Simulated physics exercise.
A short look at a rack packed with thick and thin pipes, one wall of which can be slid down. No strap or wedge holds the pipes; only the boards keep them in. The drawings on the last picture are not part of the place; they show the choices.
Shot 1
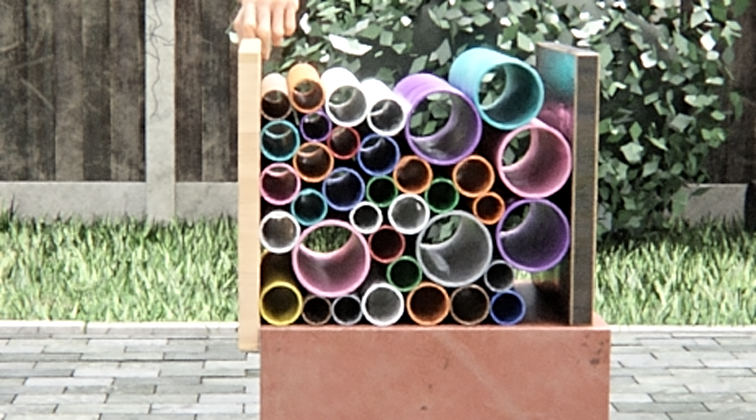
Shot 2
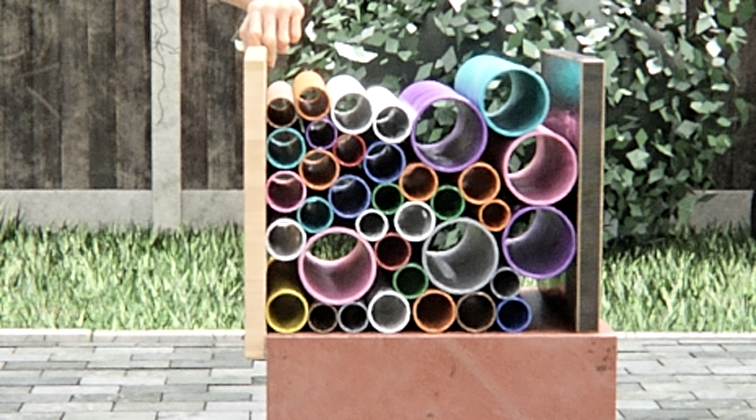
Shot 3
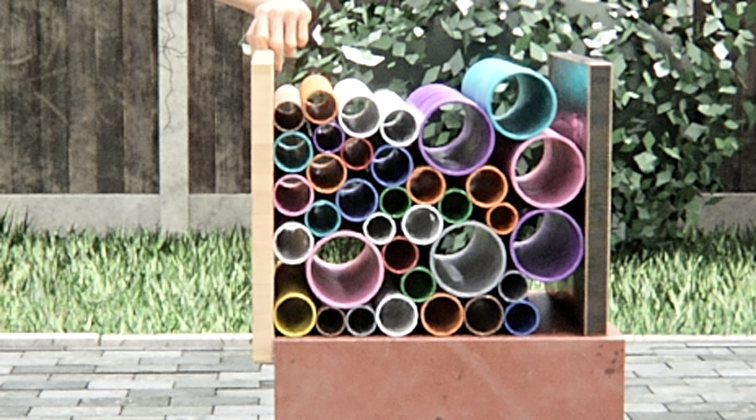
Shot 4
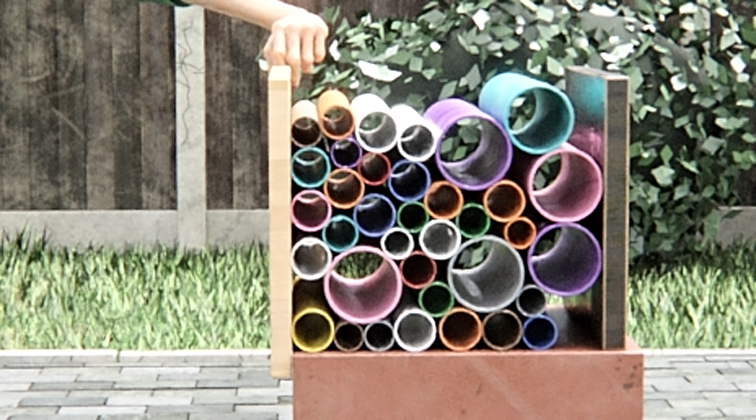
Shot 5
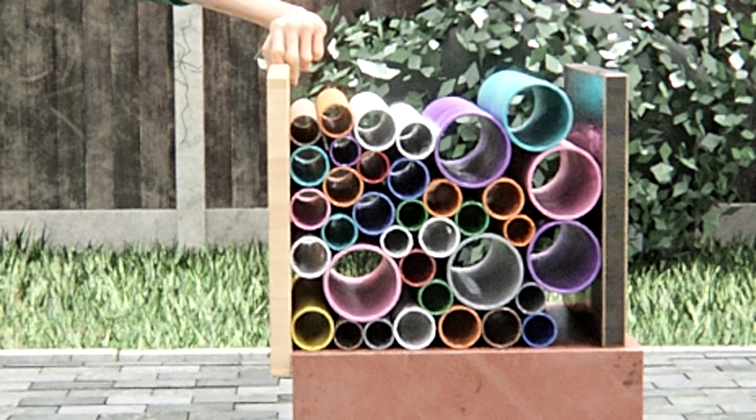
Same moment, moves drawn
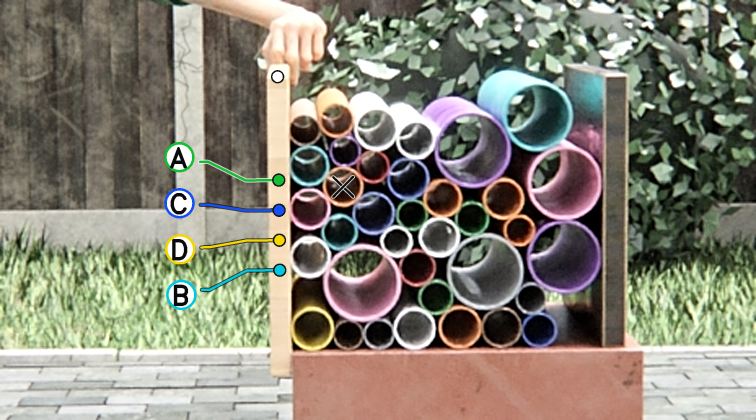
In a paved yard, a hand rests on the side board of a rack packed with pipes.
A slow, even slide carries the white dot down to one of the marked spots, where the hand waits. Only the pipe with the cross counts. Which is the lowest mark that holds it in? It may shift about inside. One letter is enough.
No lower than C.
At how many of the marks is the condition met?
The number is two.
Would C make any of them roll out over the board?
Yes.
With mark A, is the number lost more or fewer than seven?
It loses fewer than seven.
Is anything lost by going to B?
At B: Yes.
On the marked copy, A at (279, 180); B at (280, 270); C at (279, 210); D at (279, 240); the cross at (343, 187); the white dot at (278, 77).
With C. Early on, top of the board (289, 140).
Further on, top of the board (290, 209).
At the end, top of the board (290, 209), one out over the board, the crossed one still inside.
As for the rest, A keeps the crossed one inside; B lets the crossed one out; D lets the crossed one out.
